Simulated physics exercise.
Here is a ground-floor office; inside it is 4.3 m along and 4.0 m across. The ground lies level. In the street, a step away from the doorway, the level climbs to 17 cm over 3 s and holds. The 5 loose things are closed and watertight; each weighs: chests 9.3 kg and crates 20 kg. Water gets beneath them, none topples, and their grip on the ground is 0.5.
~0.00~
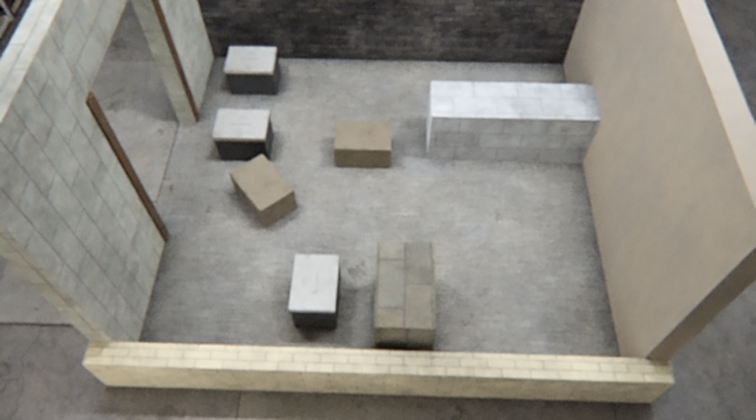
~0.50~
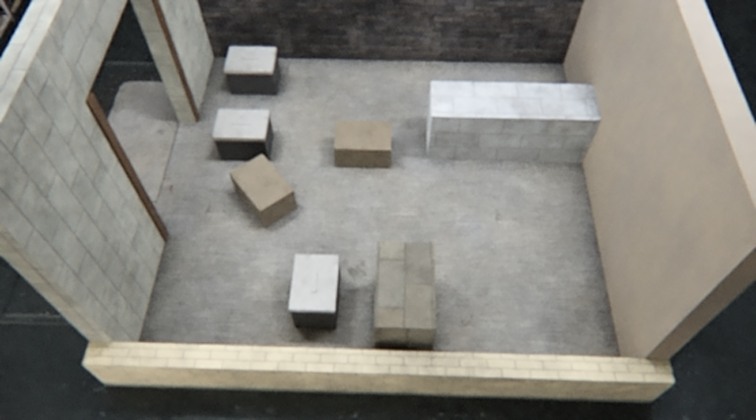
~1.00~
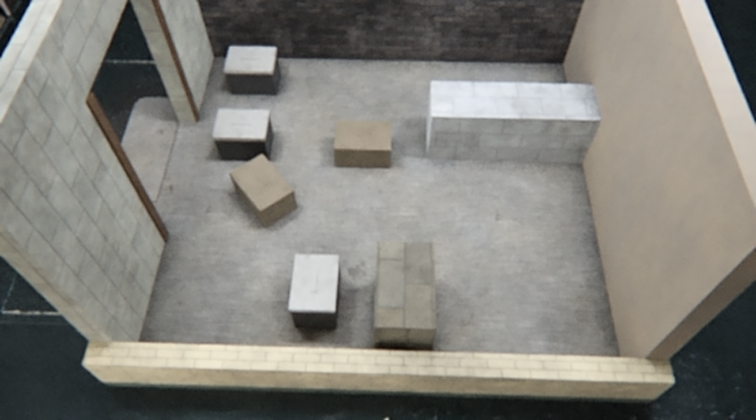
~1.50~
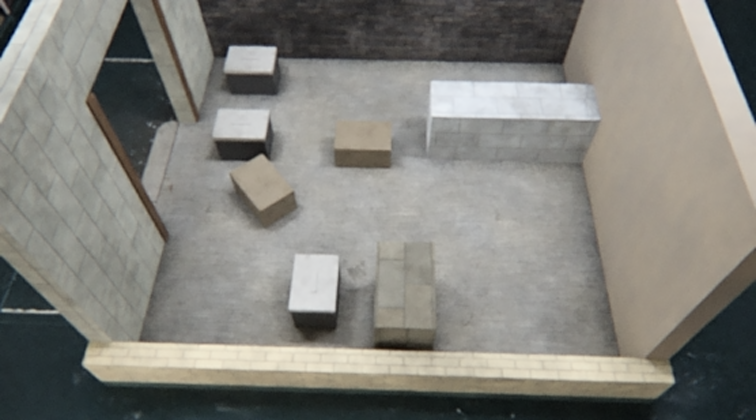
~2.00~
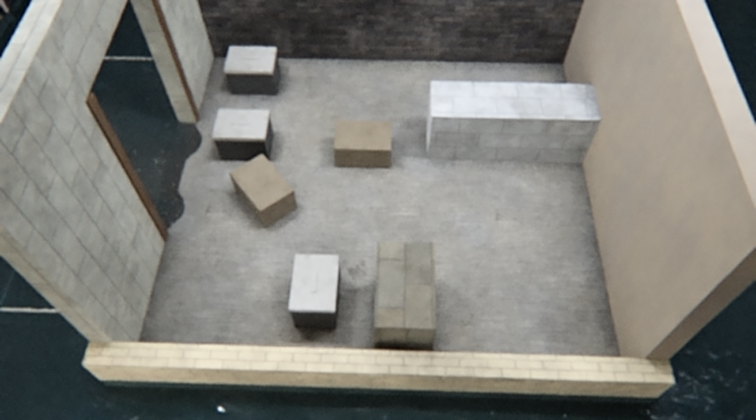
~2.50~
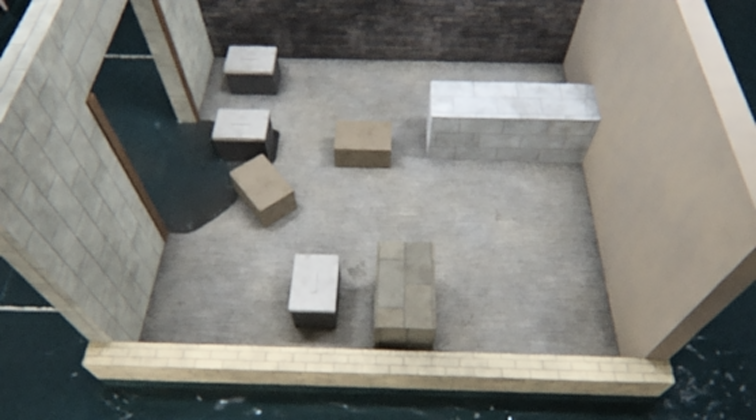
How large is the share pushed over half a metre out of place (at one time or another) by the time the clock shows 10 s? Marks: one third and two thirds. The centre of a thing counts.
That comes to between one and two thirds.
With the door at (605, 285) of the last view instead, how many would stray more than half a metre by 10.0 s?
Then 2.
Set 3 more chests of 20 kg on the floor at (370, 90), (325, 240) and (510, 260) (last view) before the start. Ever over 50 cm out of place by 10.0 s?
In that order: Over, more, short of it.
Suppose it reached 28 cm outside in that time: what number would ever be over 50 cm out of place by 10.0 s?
Then 4.
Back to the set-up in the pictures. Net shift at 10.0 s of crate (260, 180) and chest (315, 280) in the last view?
In turn: 200 cm, 140 cm.
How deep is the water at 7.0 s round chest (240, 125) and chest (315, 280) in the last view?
About 4 and 10 cm.
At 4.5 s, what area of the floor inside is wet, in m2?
Roughly 6.5 m2.
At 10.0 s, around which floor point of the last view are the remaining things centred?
Around (364, 154).
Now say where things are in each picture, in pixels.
A chest at (314, 282) rests on the ground; a crate at (261, 182) rests on the ground; water covers 0.0 m2; 0 of 5 have shifted, in the first picture.
A chest at (314, 282), on the bottom; a crate at (261, 182), on the bottom; water covers 0.0 m2; 0 of 5 have shifted, in the second picture.
A chest at (314, 282) rests on the ground; a crate at (261, 182), on the bottom; 0.0 m2 under water; 0 of 5 have shifted, in the third picture.
A chest at (314, 282) rests on the ground; a crate at (261, 182), on the bottom; 0.0 m2 under water; 0 of 5 have shifted, in the fourth picture.
A chest at (314, 282) rests on the ground; a crate at (261, 182) rests on the ground; 0.0 m2 under water; 0 of 5 have shifted, in the fifth picture.
A chest at (314, 282), on the bottom; a crate at (261, 182) rests on the ground; water covers 0.7 m2; 0 of 5 have shifted, in the sixth picture.
After 3.5 s 0 of 5 are over 50 cm from their spots; 0 afloat.
After 4.5 s 2 of 5 are over 50 cm from their spots; 0 afloat.
After 7.0 s 2 of 5 are over 50 cm from their spots; 1 afloat.
After 10.0 s 3 of 5 are over 50 cm from their spots, and 3 have been at some point; 2 afloat.
